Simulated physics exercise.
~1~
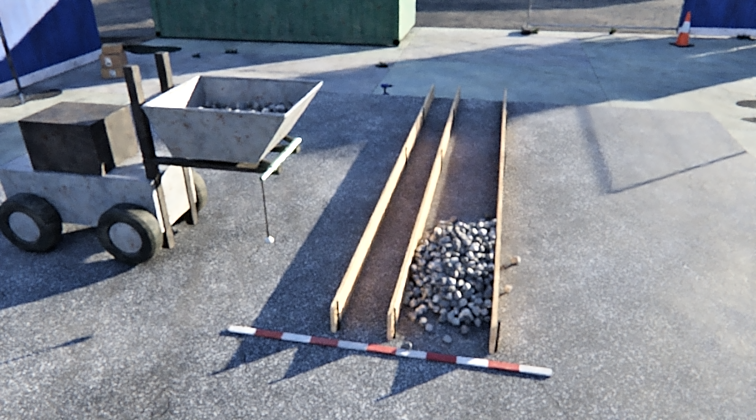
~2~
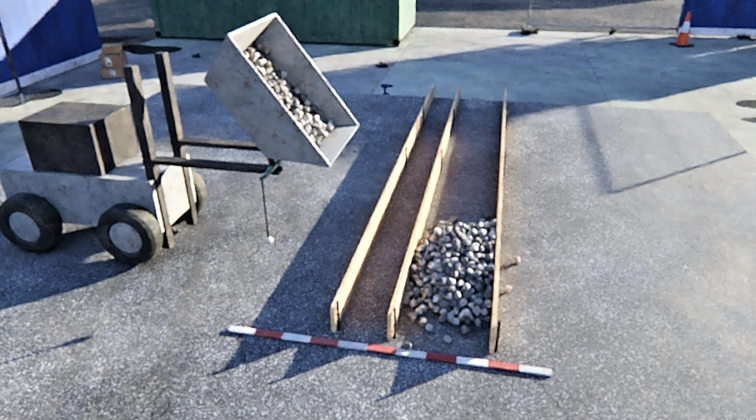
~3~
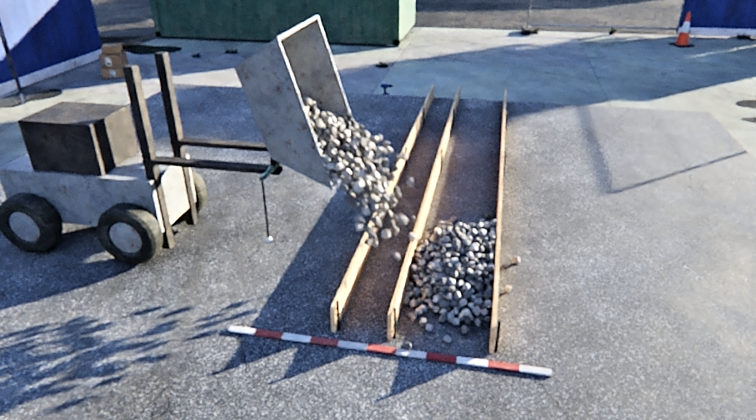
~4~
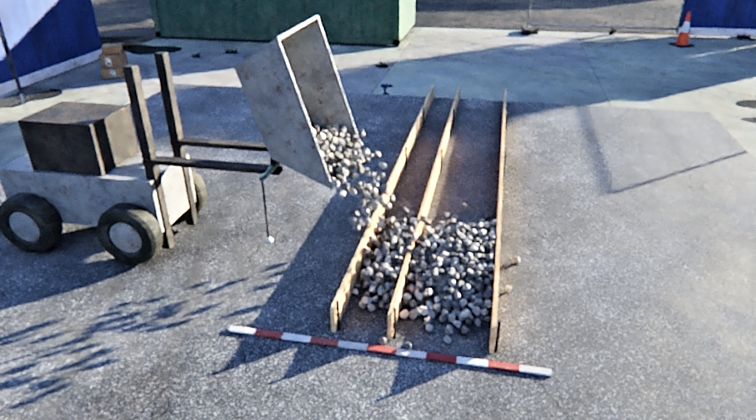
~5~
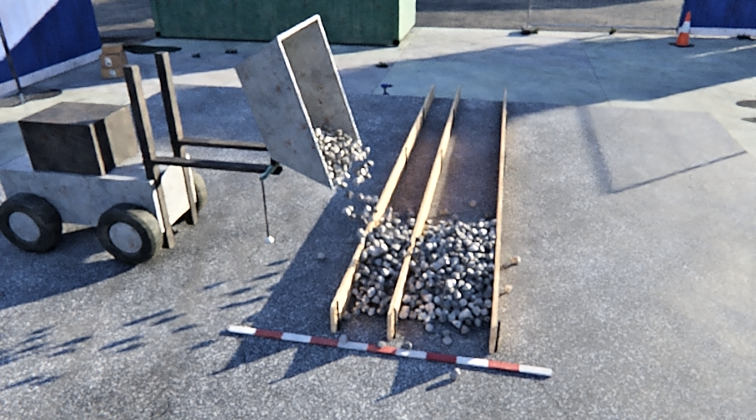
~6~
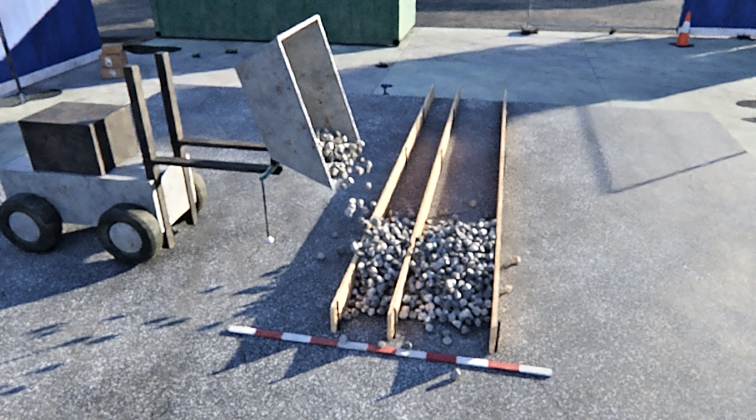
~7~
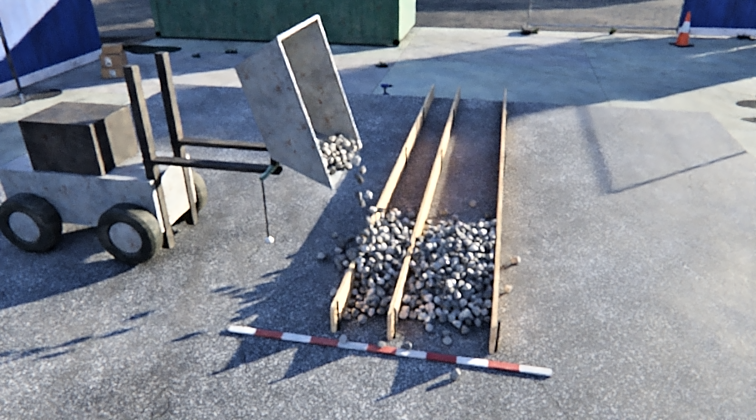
In the video, a forklift-like vehicle tips a grey skip to the right, pouring stones into the near bay between wooden boards, with some spilling into the far bay beside an earlier heap. The skip stays tilted with a few stones still inside as both bays hold stones.
